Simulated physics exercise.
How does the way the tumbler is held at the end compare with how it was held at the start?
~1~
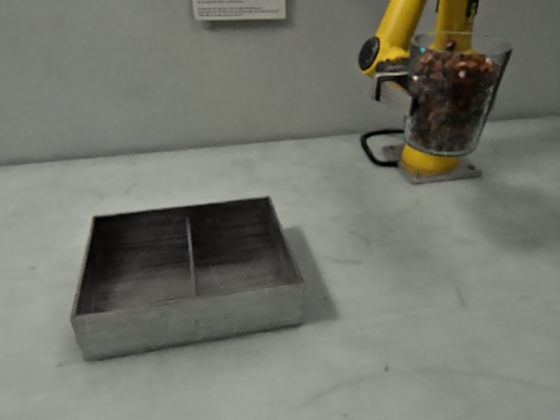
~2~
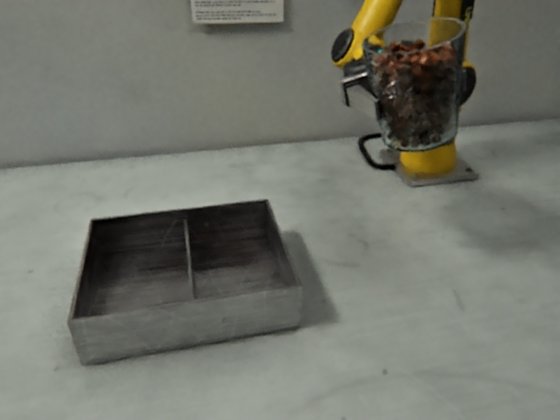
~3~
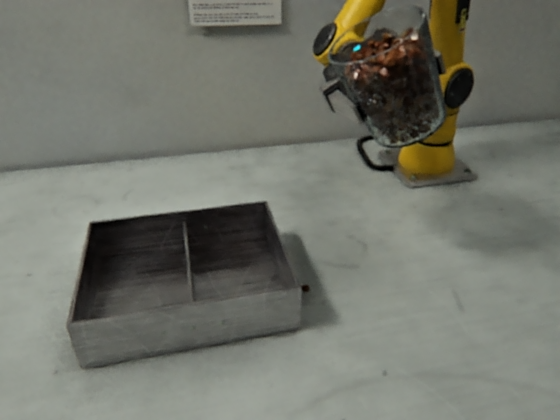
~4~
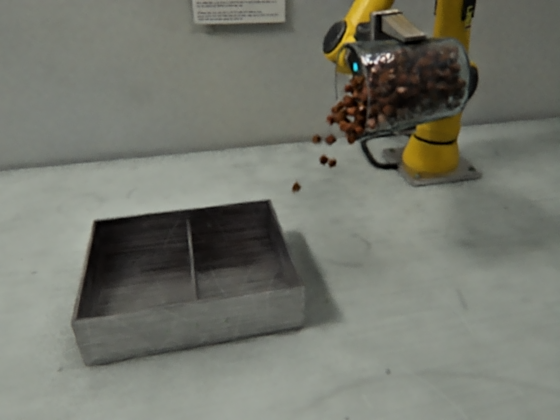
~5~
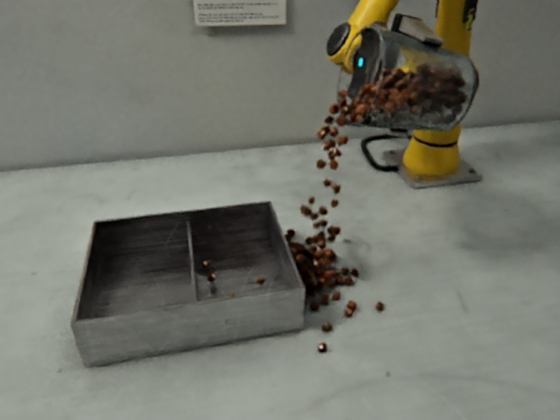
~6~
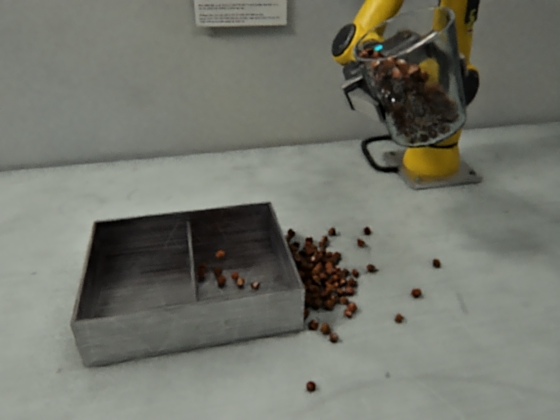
At the start the arm held the tumbler upright, but at the end it was leaning.
